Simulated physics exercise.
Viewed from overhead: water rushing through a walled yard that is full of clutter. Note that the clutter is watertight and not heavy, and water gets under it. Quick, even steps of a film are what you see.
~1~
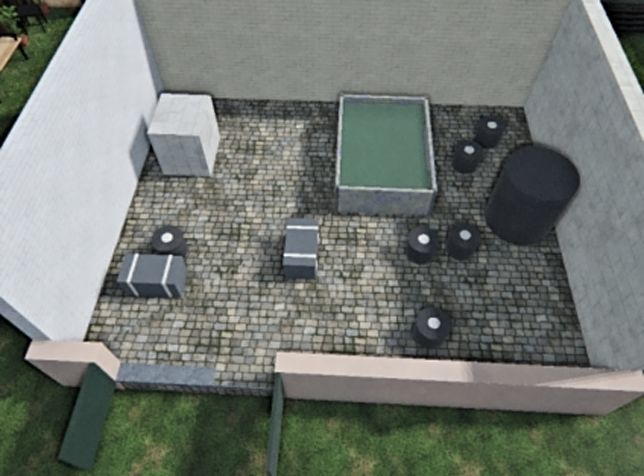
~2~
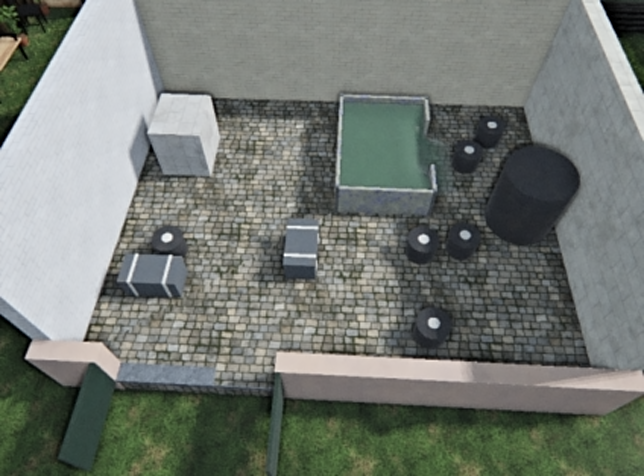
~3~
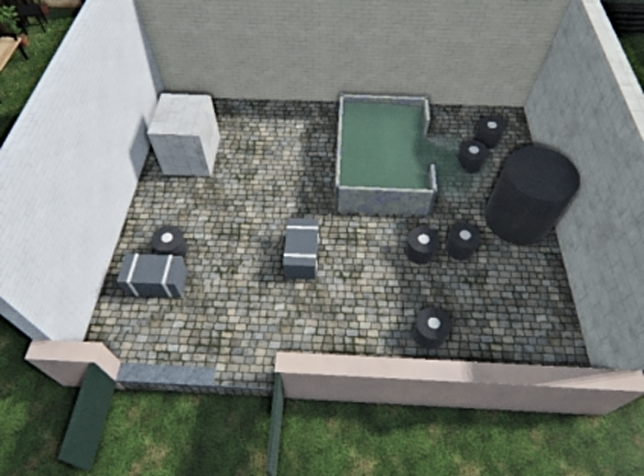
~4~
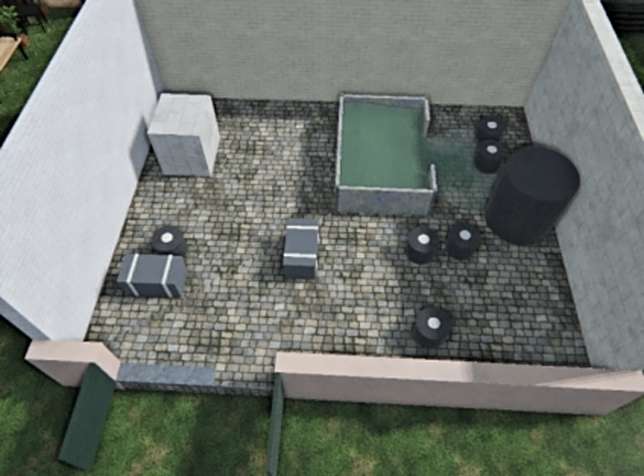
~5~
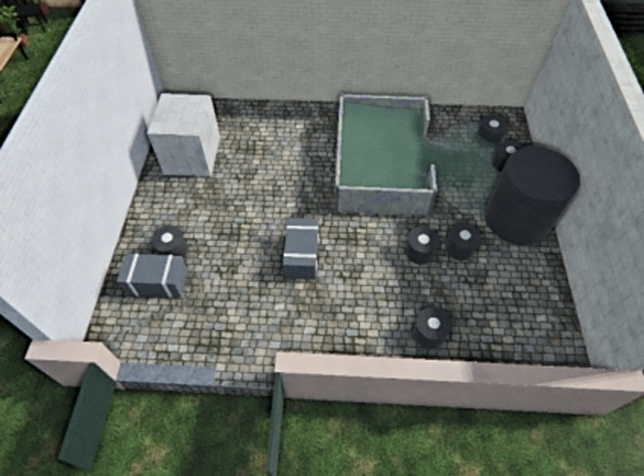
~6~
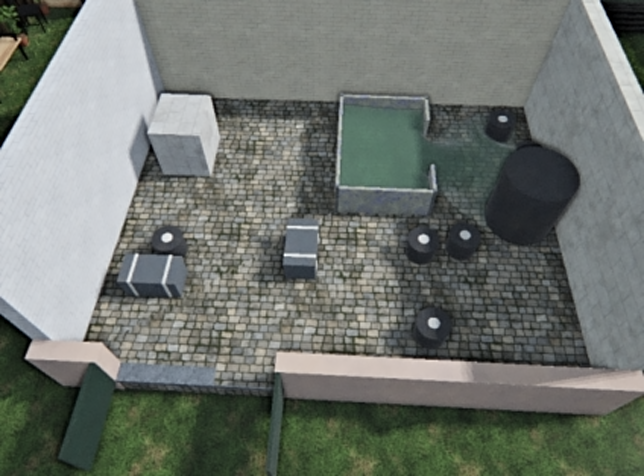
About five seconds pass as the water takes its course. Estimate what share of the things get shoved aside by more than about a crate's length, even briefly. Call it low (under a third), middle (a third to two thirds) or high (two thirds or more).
Middle.
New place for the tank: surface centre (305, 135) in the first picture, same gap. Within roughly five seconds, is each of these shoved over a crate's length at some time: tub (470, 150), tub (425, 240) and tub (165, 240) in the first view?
The three, one by one: Past that mark, short of that and short of that.
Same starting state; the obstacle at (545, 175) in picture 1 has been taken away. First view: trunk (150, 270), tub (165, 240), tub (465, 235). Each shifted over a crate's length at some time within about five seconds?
Successively: Never went far, never went far, never went far.
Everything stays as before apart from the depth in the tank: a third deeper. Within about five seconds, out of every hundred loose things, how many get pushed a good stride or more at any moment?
Roughly 60 in a hundred.
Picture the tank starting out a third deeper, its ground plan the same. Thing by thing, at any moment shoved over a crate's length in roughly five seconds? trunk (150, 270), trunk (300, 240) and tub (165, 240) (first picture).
Result by item: Didn't cover it; didn't cover it; didn't cover it.
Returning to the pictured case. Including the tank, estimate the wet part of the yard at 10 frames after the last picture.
By my count it's near 30 in a hundred.
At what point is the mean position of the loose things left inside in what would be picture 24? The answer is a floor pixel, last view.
About (349, 225).
A moment on, 2 of 8 are well off their spots; 1 afloat.
Next, 2 of 8 are well off their spots; 2 afloat.
Later, 2 of 8 are well off their spots; 2 afloat.
In the end, 3 of 8 are well off their spots, and 3 have been at some point; 1 afloat.
